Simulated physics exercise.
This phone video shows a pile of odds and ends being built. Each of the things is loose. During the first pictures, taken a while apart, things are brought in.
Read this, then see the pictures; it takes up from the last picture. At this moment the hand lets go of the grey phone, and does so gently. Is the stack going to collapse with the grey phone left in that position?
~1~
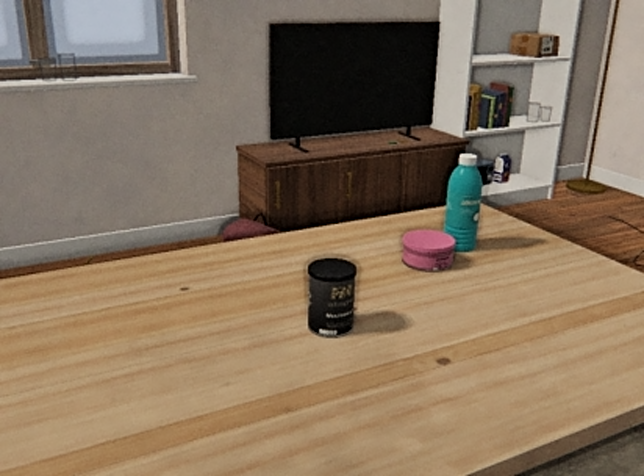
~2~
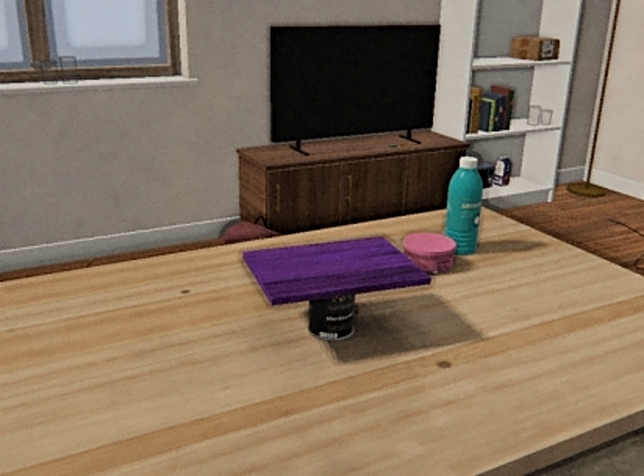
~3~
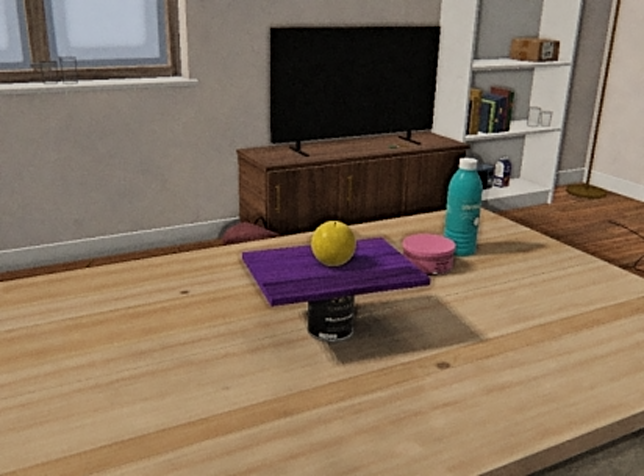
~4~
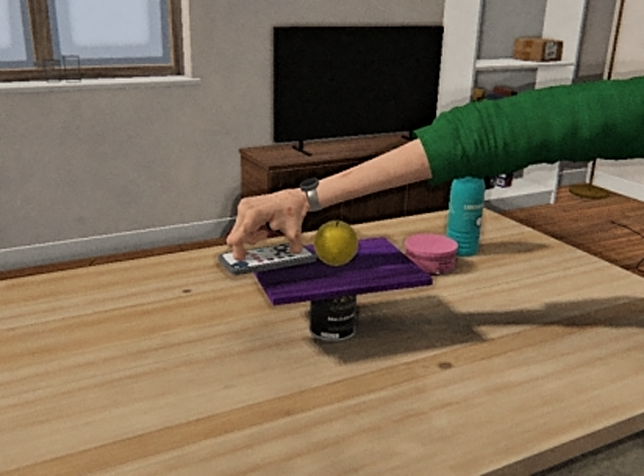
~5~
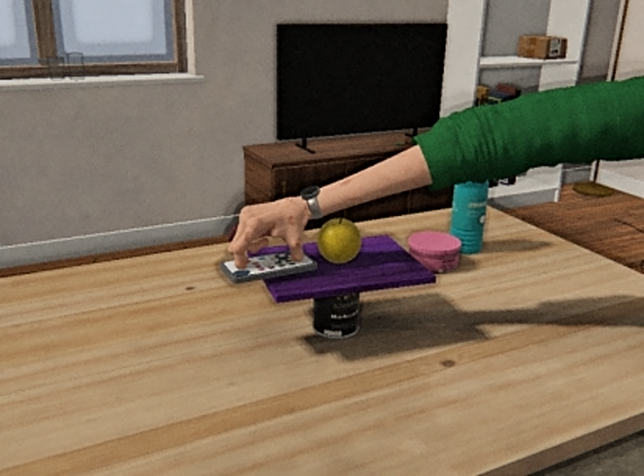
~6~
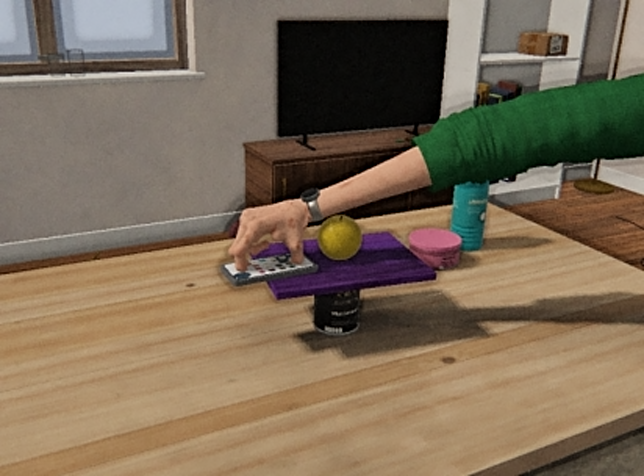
No, it remains standing.
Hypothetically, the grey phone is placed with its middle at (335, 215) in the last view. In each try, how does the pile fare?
Well, it topples after that.
Then, 0.30 s past the last view, nothing moves.
Then, 0.80 s past the last view, grey phone resting near (269, 269).
Finally, all 6 still in place. Final places as the last picture's camera would see them, grey phone near (269, 269). The pile stays up.
